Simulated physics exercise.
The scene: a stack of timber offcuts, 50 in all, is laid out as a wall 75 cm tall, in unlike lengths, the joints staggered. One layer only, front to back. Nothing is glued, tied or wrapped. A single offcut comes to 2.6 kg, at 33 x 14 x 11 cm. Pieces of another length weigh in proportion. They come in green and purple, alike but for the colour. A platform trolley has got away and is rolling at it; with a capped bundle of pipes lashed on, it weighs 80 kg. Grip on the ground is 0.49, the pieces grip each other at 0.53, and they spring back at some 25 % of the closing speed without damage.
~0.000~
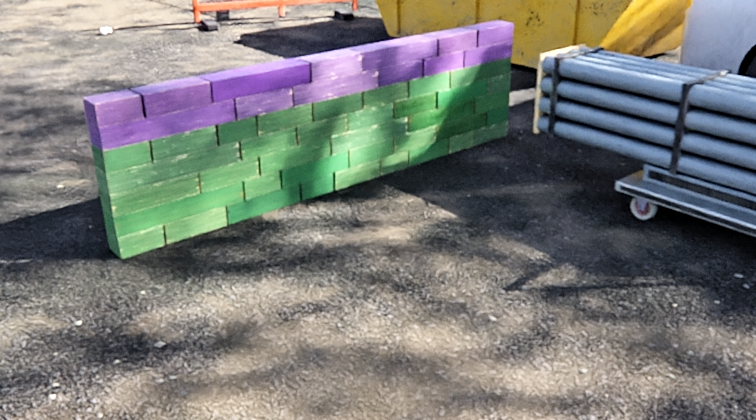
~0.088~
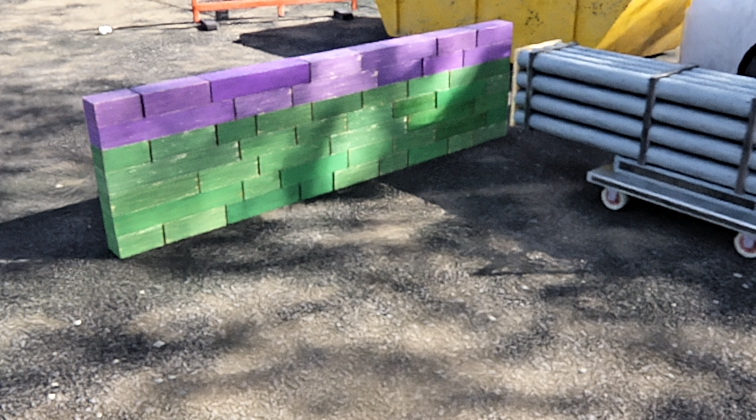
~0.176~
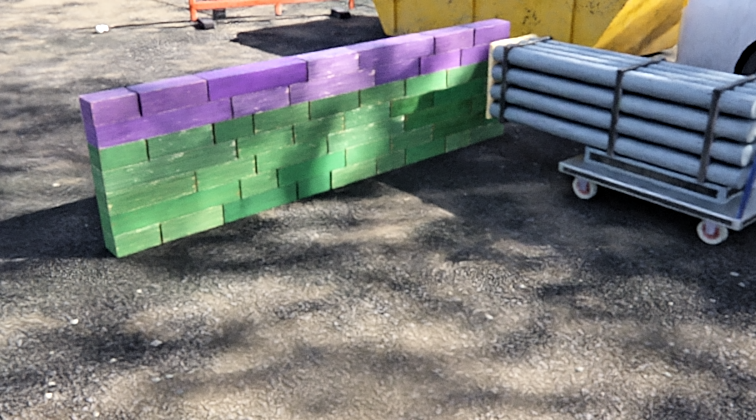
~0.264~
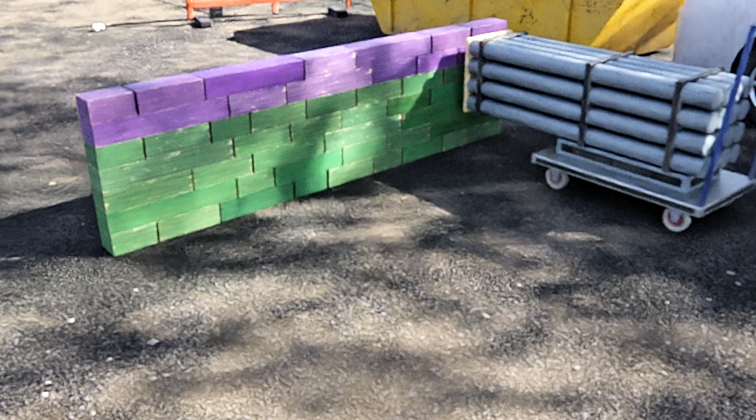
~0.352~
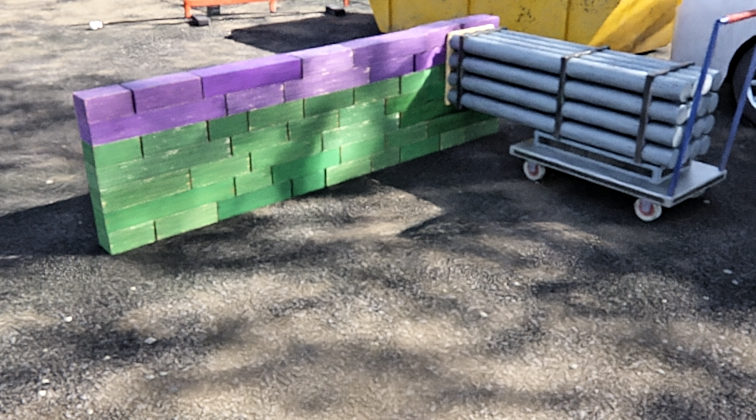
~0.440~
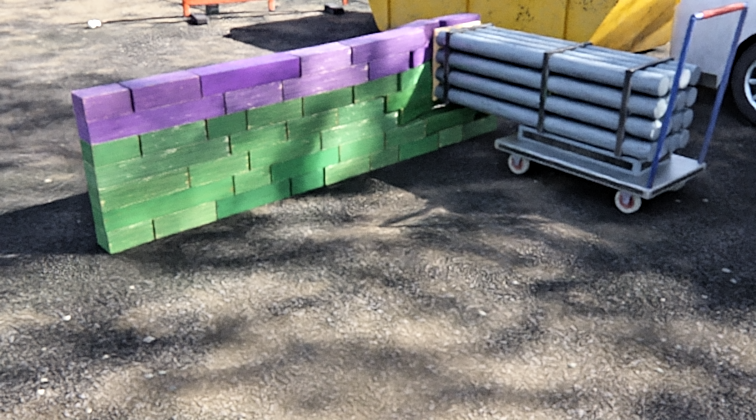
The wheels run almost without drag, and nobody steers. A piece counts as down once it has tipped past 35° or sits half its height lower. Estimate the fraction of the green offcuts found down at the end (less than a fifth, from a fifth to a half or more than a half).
From a fifth to a half of them.
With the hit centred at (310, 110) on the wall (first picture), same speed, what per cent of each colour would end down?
In that case green 40, purple 80 per cent.
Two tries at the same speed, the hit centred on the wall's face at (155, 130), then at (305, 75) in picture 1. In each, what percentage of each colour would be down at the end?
Green 10 then 10, purple 40 then 30 per cent.
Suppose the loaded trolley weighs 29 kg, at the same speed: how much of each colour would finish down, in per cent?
Then green 30, purple 70 per cent.
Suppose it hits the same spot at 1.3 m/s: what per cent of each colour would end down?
In that case green 30, purple 70 per cent.
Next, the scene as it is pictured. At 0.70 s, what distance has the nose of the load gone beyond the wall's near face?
Some 45 cm beyond.
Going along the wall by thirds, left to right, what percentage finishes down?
Left 10, middle 30, right 80 per cent.
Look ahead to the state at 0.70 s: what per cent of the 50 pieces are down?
25 per cent by then.
By 0.70 s, load 44 cm past the wall's line, still rolling; 8 of the 37 green offcuts down (12 of 50 in all colours); top green offcut unmoved; top purple offcut moved 34 mm.
By 1.18 s, load 87 cm past the wall's line, still rolling; 11 of the 37 green offcuts down (19 of 50 in all colours); top green offcut unmoved; top purple offcut tilted 37°, 8 cm lower.
When it is over (2.5 s), load 1.02 m past the wall's line, still rolling; 11 of the 37 green offcuts down (20 of 50 in all colours); top green offcut unmoved; top purple offcut on its side. That is 30 per cent. In pixels of the last frame, middles, top green offcut near (111, 147), top purple offcut near (254, 147).
